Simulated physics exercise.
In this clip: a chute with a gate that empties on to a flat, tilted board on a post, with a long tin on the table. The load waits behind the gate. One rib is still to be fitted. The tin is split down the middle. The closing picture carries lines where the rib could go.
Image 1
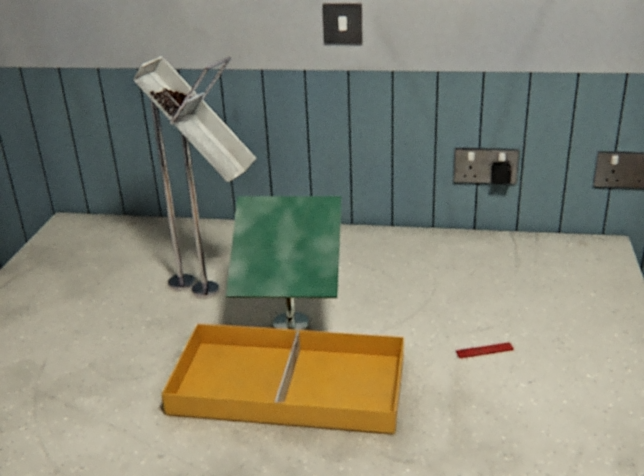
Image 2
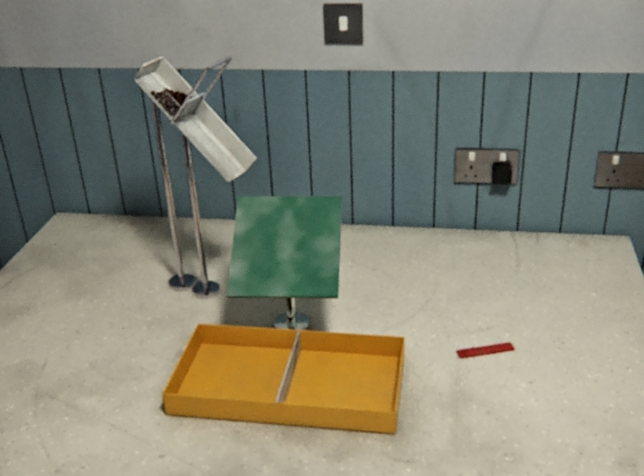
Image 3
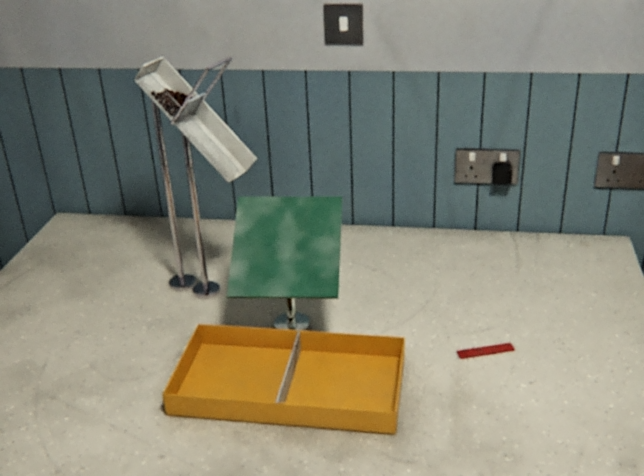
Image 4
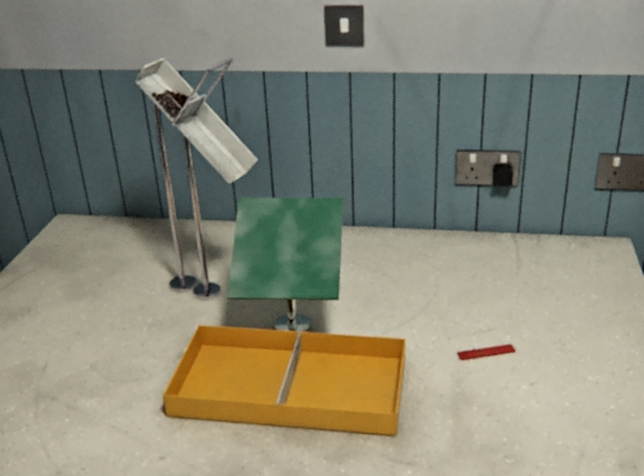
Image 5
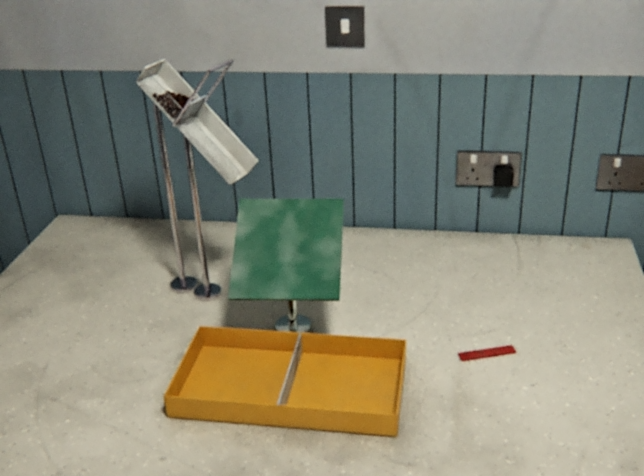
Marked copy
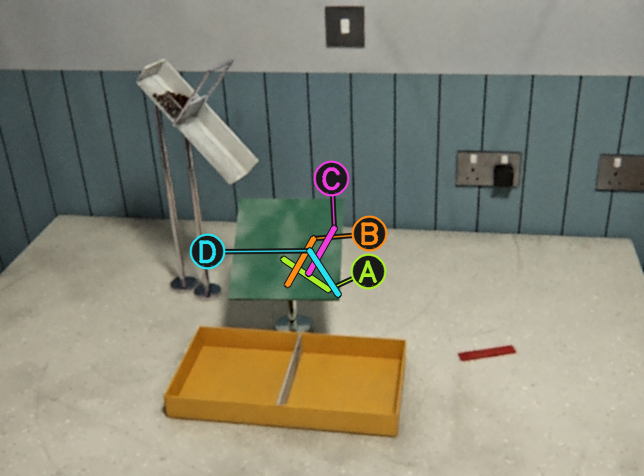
On a pale tabletop against blue panelling, small brown balls sat behind the gate of a raised chute, above a tilted green board and a divided yellow tin, and nothing noticeably moved.
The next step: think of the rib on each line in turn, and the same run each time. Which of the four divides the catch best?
C beats the others.
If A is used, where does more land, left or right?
More lands on the right.
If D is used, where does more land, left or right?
More lands on the right.
On the marked copy, line A from (283, 259) to (328, 289); line B from (313, 238) to (287, 284); line C from (334, 228) to (308, 273); line D from (309, 250) to (338, 294).
If A is chosen, of what is caught, a small share in the left half, the bulk in the right.
If B is chosen, of what is caught, all but a few in the left half, a small share in the right.
If C is chosen, of what is caught, close to half in the left half, close to half in the right.
If D is chosen, of what is caught, a small share in the left half, the bulk in the right.
